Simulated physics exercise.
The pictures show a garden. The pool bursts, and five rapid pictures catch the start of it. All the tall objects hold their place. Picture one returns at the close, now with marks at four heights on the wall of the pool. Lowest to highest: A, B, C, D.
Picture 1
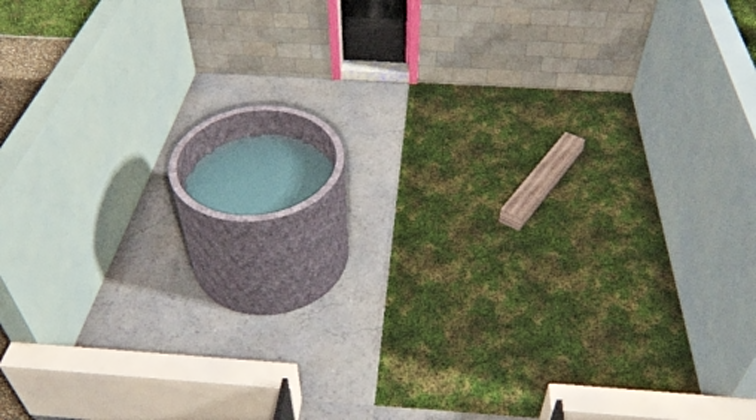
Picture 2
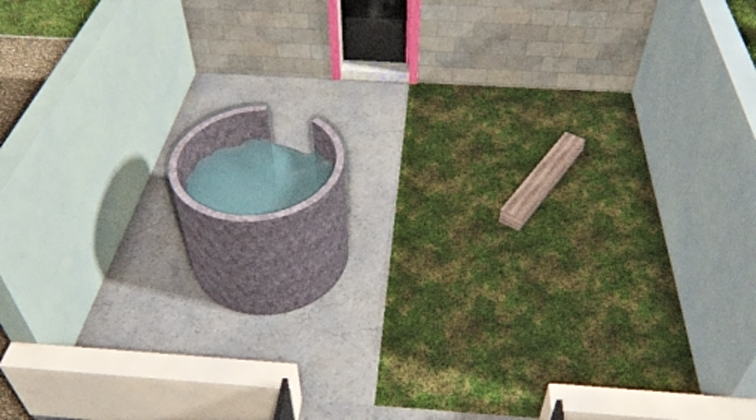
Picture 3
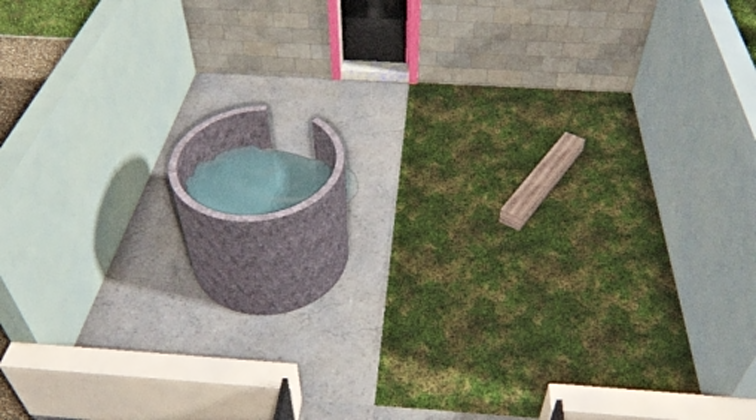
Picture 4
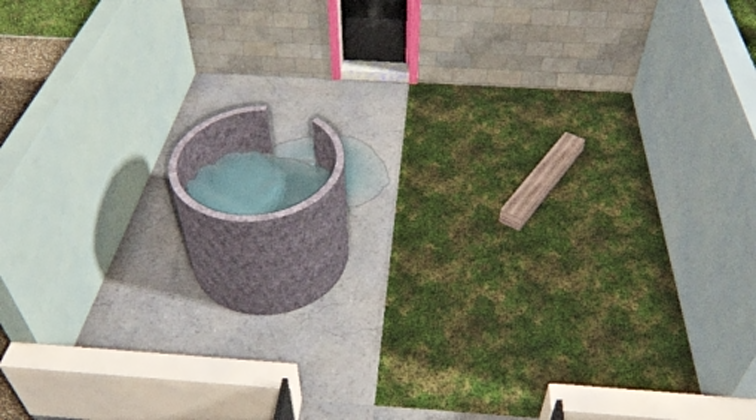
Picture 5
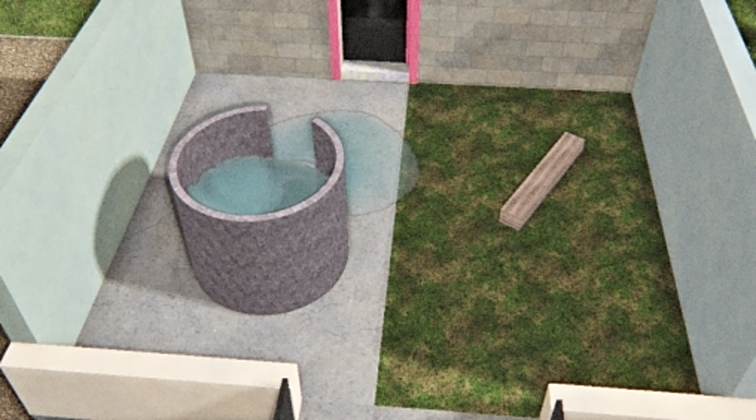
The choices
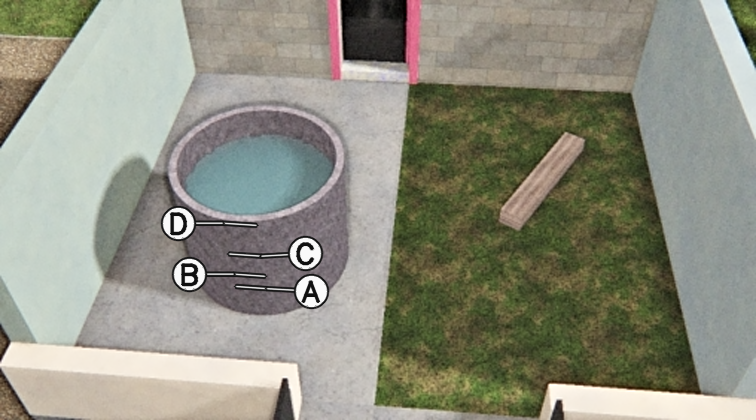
Round stone pool in a walled garden opening at its back right side, water pouring out and spreading across the paving to the grass edge.
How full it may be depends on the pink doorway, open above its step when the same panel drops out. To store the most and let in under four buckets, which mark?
B will do.
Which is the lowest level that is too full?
It is C.
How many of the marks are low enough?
Two of the four.
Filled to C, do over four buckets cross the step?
Yes.
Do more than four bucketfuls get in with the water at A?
No.
In white, A at (251, 287); B at (249, 275); C at (245, 255); D at (239, 224); from the bottom up A, B, C, D.
If A is chosen, nothing gets over.
If B is chosen, a bucket or two gets in.
If C is chosen, about 9 bucketfuls get in.
If D is chosen, dozens of bucketfuls pour in.
